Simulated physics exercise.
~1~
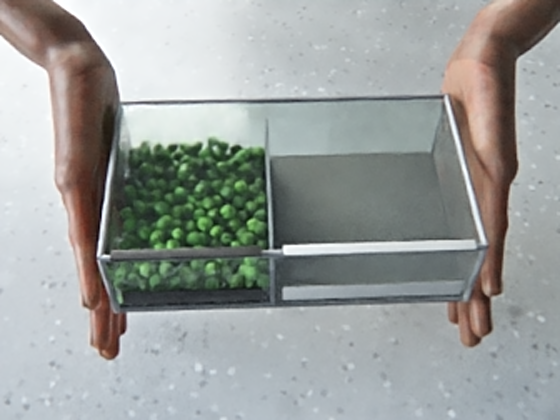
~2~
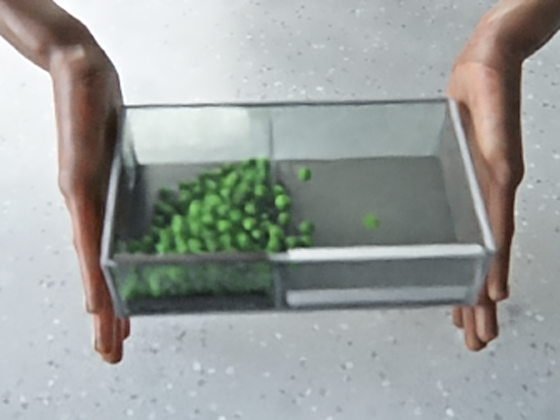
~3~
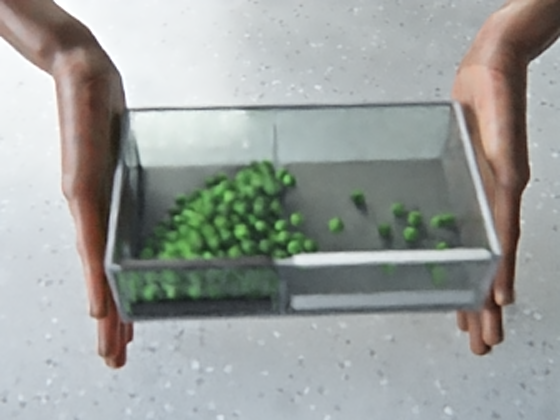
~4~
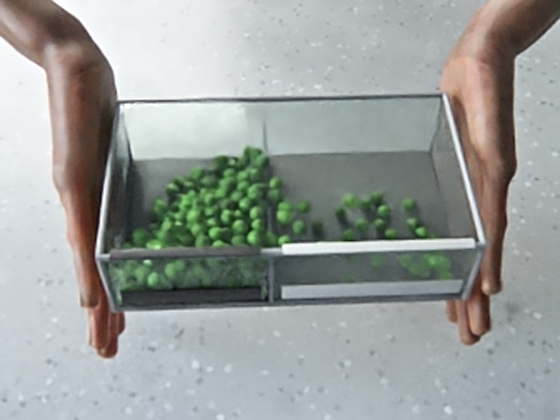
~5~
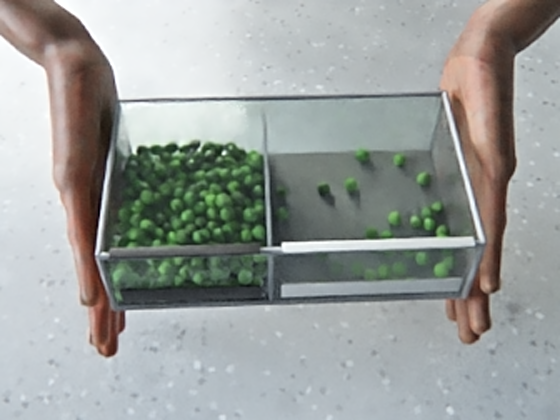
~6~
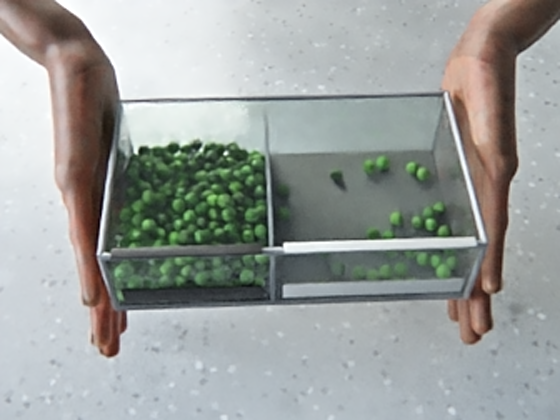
In this clip, two hands hold a clear, divided box with green peas filling the left compartment and shake it, scattering some peas into the empty right side. The box steadies with most peas still on the left and a few resting on the right.
